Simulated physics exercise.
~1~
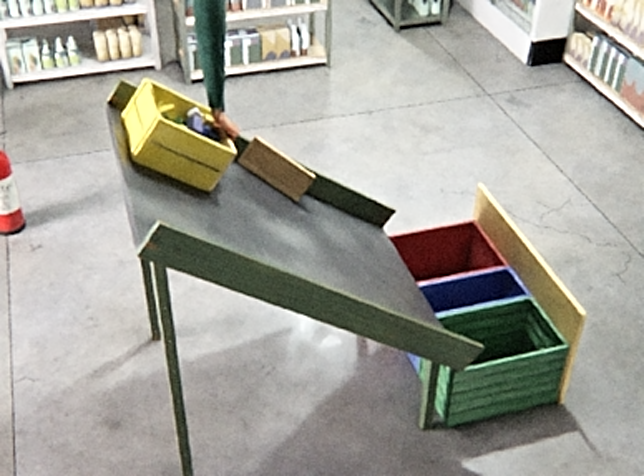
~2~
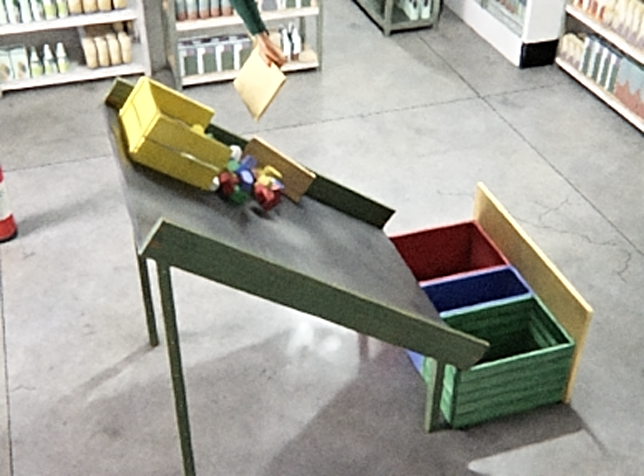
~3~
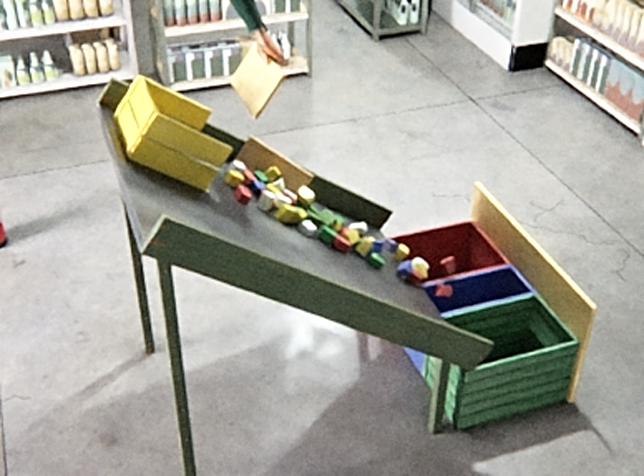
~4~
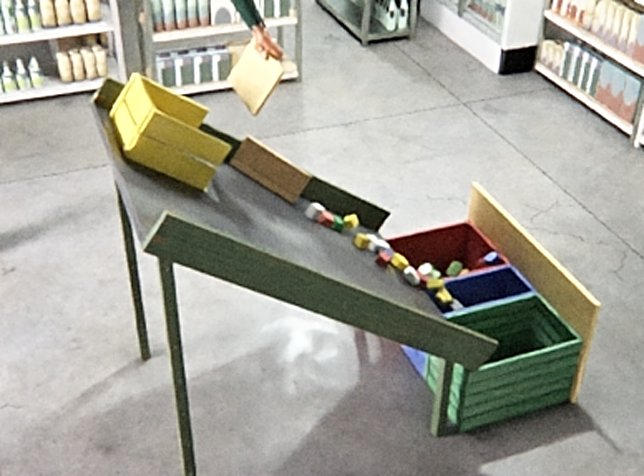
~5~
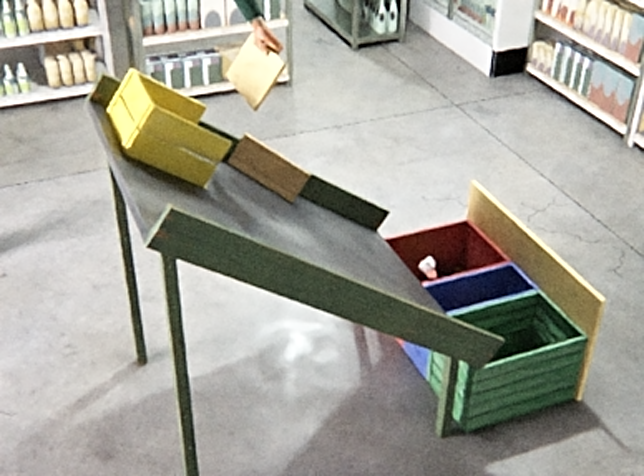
In a shop aisle, a hand lifted the gate from a yellow box atop a sloping table, and colourful toy bricks tumbled down past angled boards into the red and blue tubs at the foot, leaving the slope clear and the green tub empty.
